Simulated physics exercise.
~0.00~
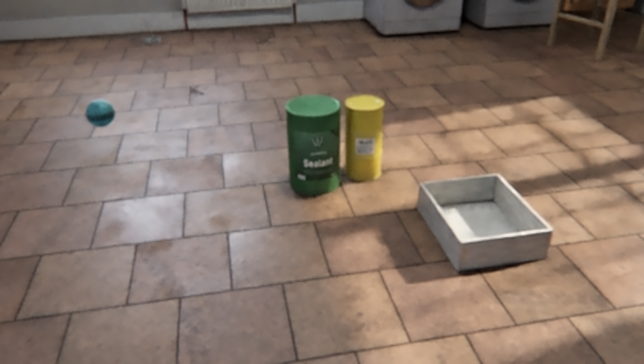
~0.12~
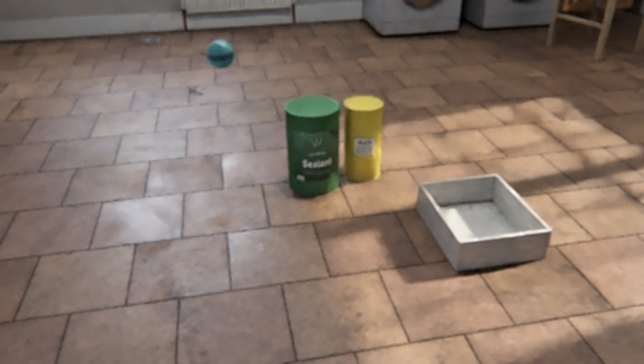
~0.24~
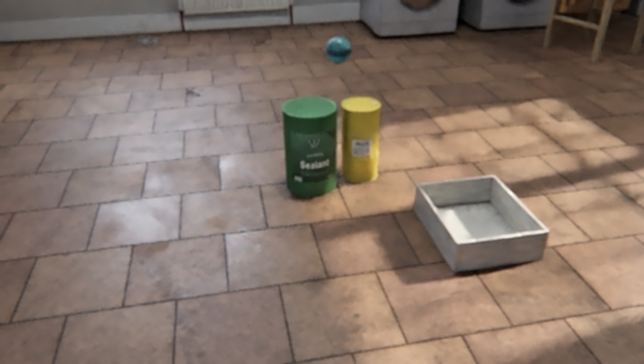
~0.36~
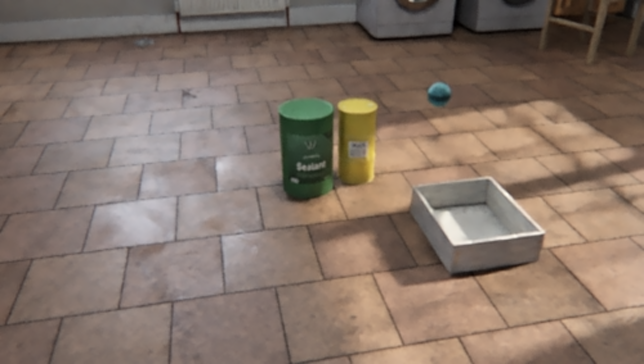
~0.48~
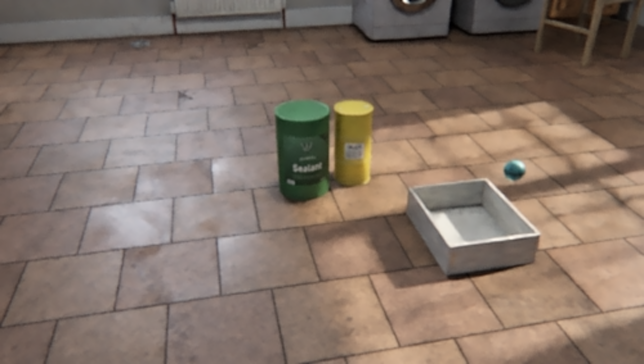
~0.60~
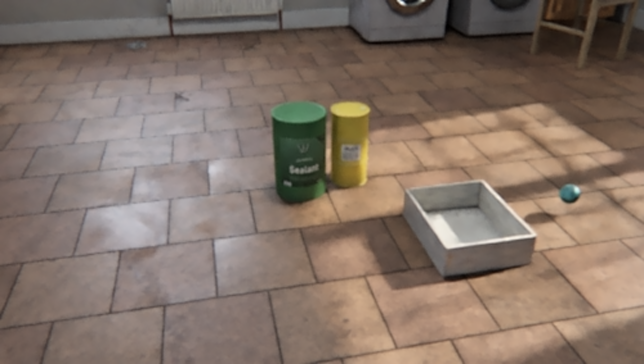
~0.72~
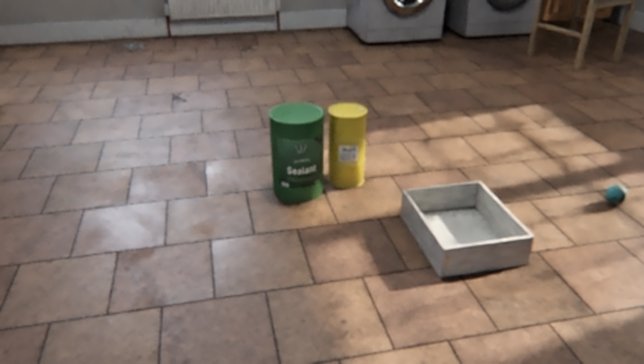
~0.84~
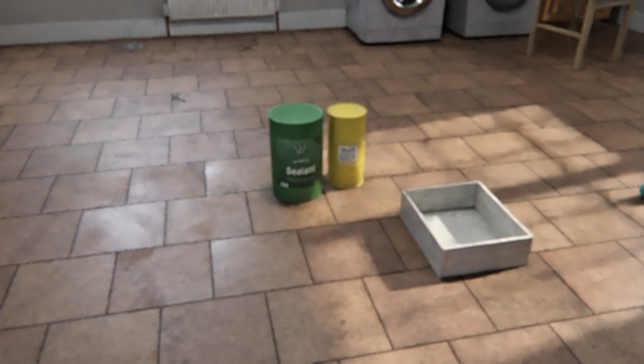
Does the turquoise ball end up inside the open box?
No, the turquoise ball misses the box and ends up outside it, off to the right at the edge of view.
In the video, a turquoise ball arcs through the air from left to right past a green pail and a yellow canister, drops beyond an open grey box on a tiled floor, and continues to the right edge of view, ending outside the box.
